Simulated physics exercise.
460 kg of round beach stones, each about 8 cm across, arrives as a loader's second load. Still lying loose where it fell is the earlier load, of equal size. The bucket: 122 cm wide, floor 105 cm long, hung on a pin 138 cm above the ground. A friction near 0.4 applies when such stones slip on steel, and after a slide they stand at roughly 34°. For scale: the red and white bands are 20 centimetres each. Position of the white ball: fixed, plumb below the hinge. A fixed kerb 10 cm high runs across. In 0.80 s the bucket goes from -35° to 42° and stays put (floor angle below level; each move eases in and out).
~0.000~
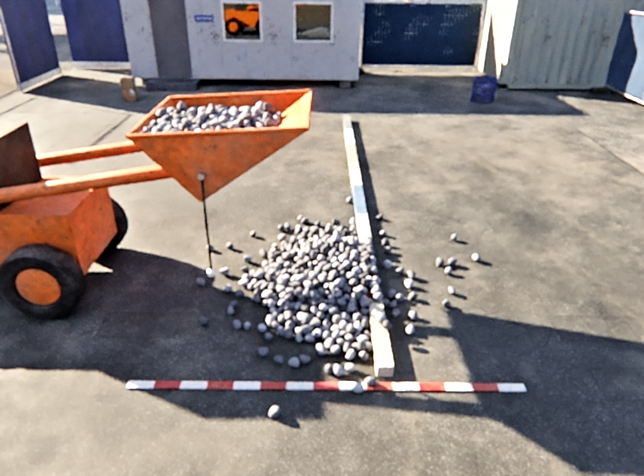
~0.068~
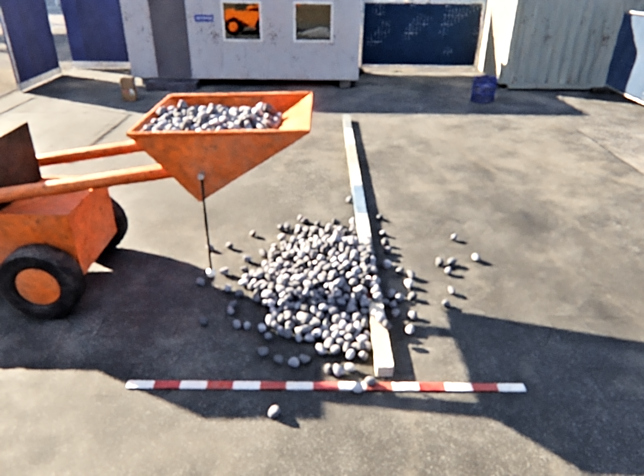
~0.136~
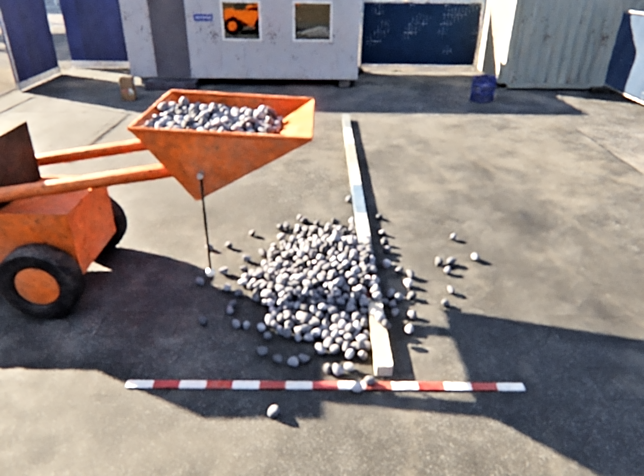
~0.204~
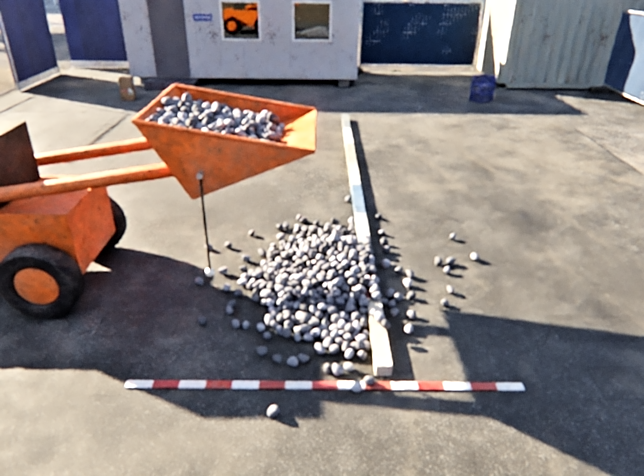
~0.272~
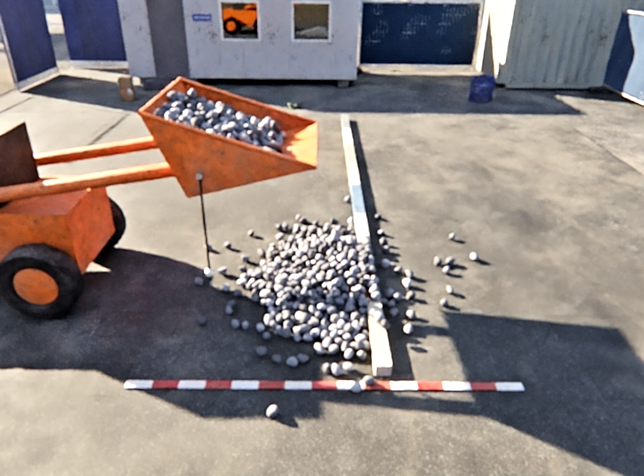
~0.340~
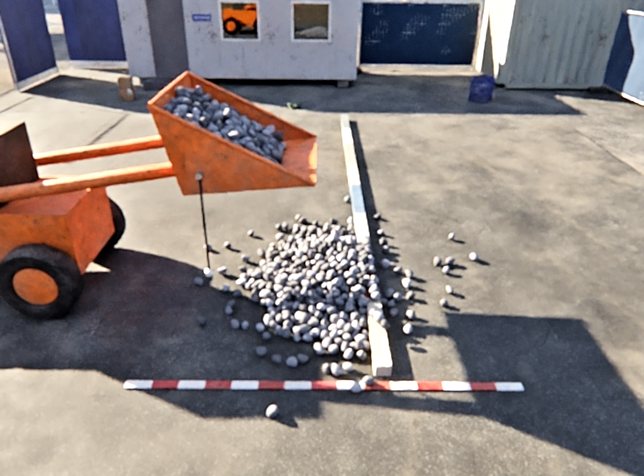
An orange loader's raised bucket, full of grey stones, slowly tilted forward, its back rising and its front lip dipping, above a loose heap of similar stones lying against a pale kerb.
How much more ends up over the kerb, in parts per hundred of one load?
Close to 26 parts in a hundred.
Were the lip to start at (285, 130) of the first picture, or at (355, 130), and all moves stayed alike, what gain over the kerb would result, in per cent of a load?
About 10 per cent from the first spot and 70 per cent from the second.
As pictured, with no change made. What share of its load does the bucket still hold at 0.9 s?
Reading: Near 75 % of the load.
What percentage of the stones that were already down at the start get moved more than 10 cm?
25 %.
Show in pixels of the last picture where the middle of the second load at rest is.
I'd say close to (333, 269).
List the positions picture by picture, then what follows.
In the first frame, the bucket is at -35°, its lip at (308, 129); the top of the load is at (218, 110). The earlier load is highest near (322, 256), 24 cm above ground level, 96 % on this side of the kerb, 4 % over the kerb.
In the second frame, the bucket is at -33°, its lip at (309, 131); the top of the load is at (215, 110); the stones move at 0.2 m/s on average.
In the third frame, the bucket is at -29°, its lip at (312, 139); the top of the load is at (186, 109); the stones move at 0.4 m/s on average.
In the fourth frame, the bucket is at -22°, its lip at (315, 152); the top of the load is at (189, 106); the stones move at 0.5 m/s on average.
In the fifth frame, the bucket is at -14°, its lip at (316, 168); the top of the load is at (185, 100); the stones move at 0.6 m/s on average.
In the sixth frame, lip at (315, 185), floor tilted -5°, highest stones at (189, 95); the stones move at 0.7 m/s on average.
After 0.6 s the floor is at 30°; in per cent of one load, 100 in the bucket, 96 on this side of the kerb, 4 over the kerb; the foremost stones are at (446, 268).
After 0.9 s the floor is at 42°; in per cent of one load, 74 in the bucket, 122 on this side of the kerb, 4 over the kerb; the foremost stones are at (446, 268).
After 1.2 s the floor is at 42°; in per cent of one load, 15 in the bucket, 178 on this side of the kerb, 6 over the kerb; the foremost stones are at (446, 268).
After 3.9 s the floor is at 42°; in per cent of one load, 0 in the bucket, 171 on this side of the kerb, 29 over the kerb; the foremost stones are at (482, 270). Net gain over the kerb, 26.
